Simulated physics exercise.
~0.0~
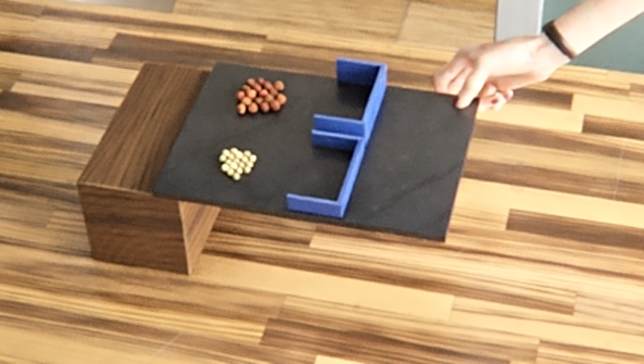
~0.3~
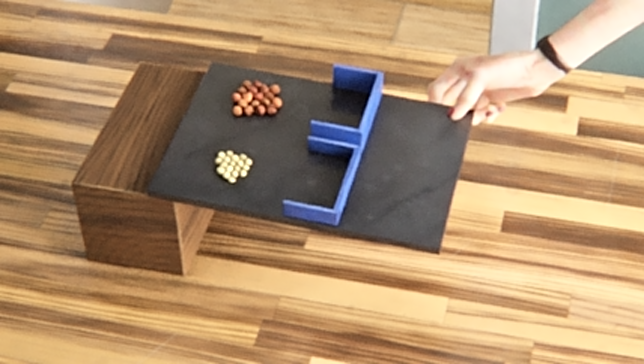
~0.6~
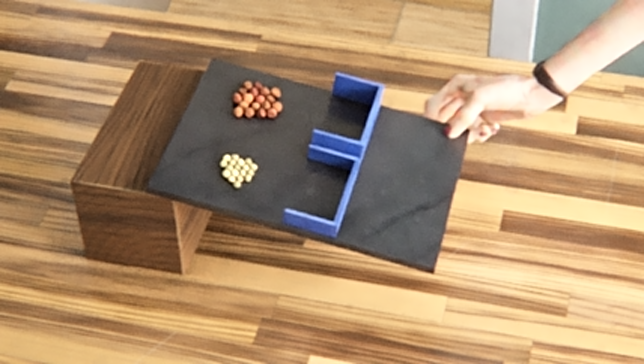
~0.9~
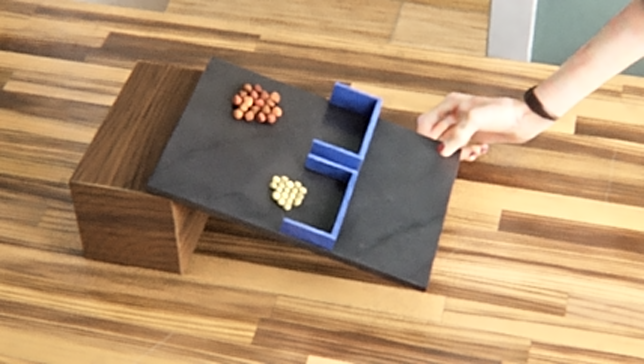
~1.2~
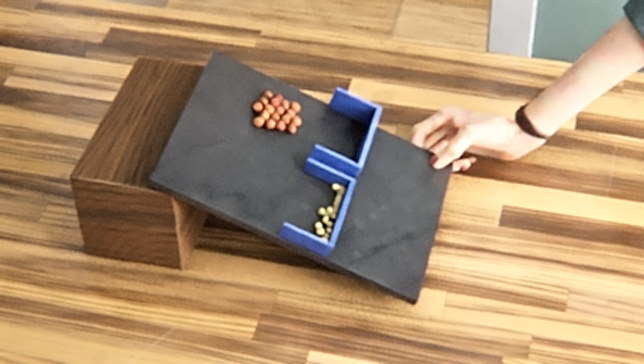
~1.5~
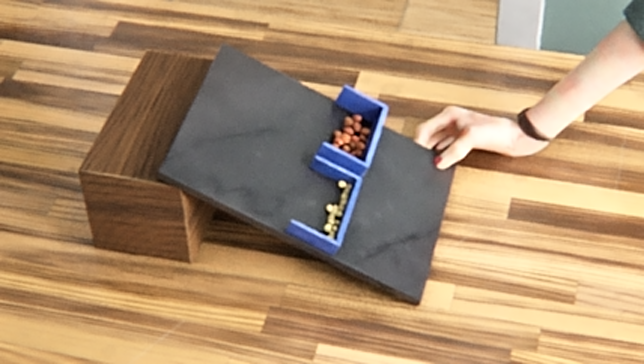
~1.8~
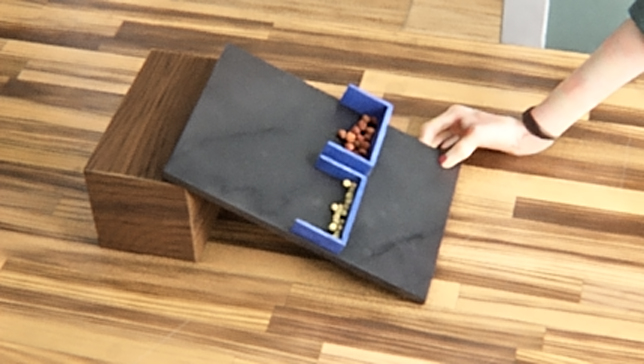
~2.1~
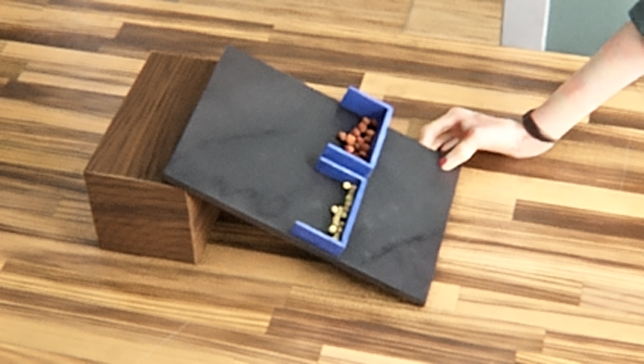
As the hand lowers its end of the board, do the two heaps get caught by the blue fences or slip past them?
Both heaps are caught by the blue fences. The pale pieces slide down first, then the reddish-brown ones, and neither heap gets past.
